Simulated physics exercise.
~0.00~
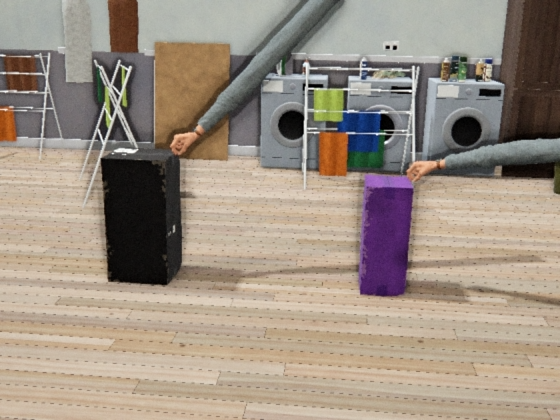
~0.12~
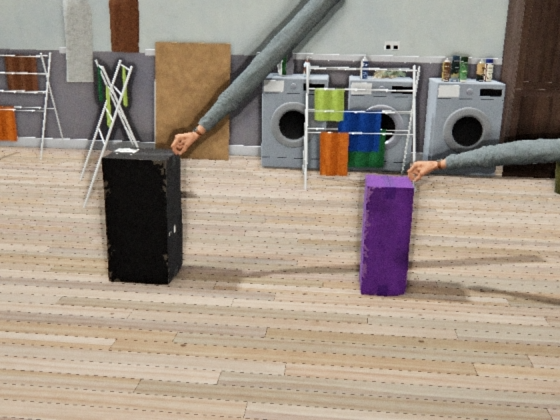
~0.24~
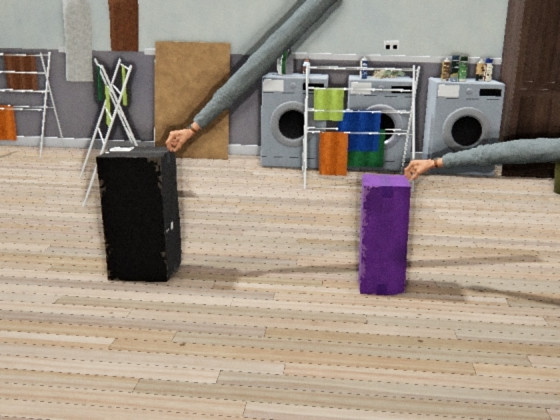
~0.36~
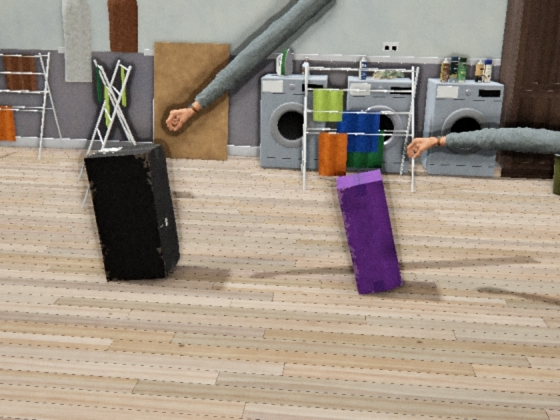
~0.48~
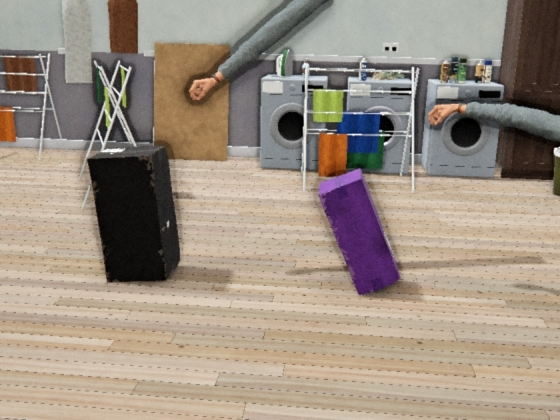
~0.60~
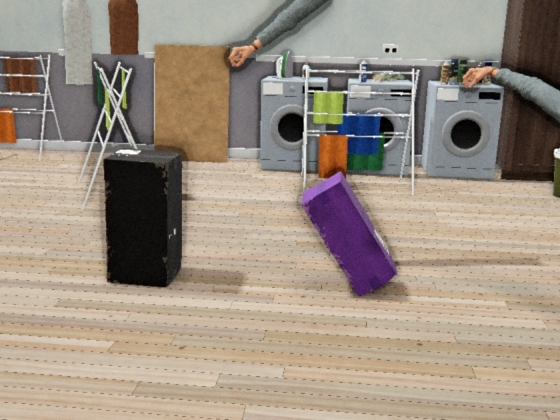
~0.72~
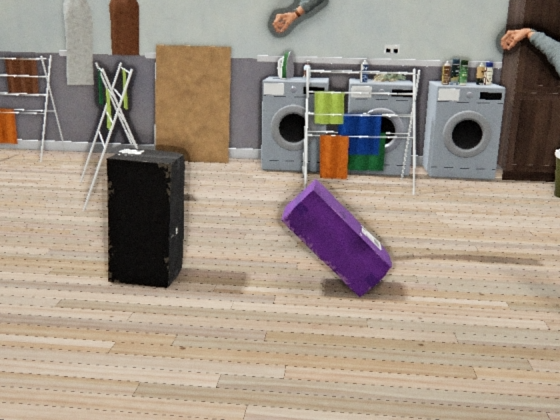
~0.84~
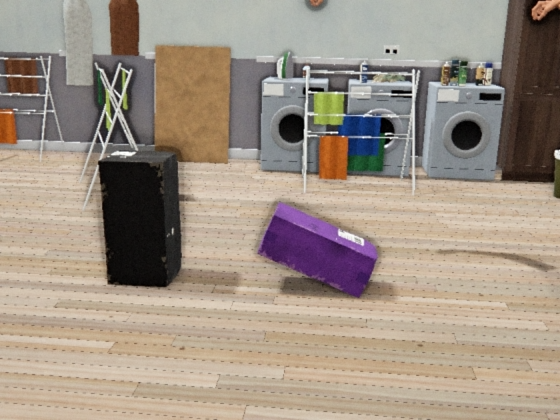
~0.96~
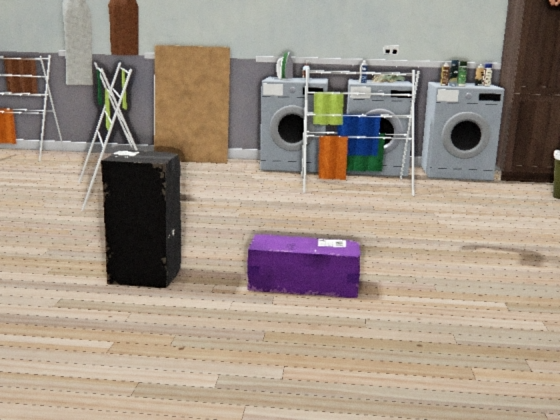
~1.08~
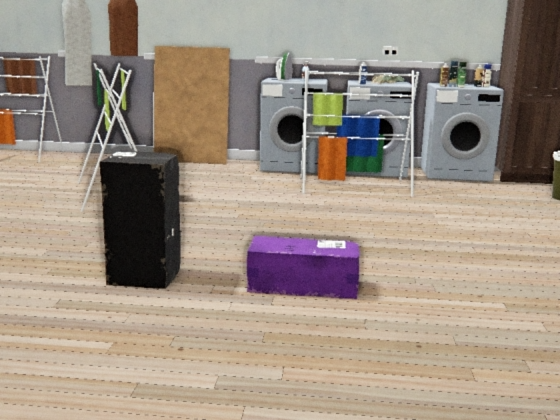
Laundry room with hands tipping two tall boxes leftward and withdrawing, the black one rocking back upright, the purple one toppling flat.
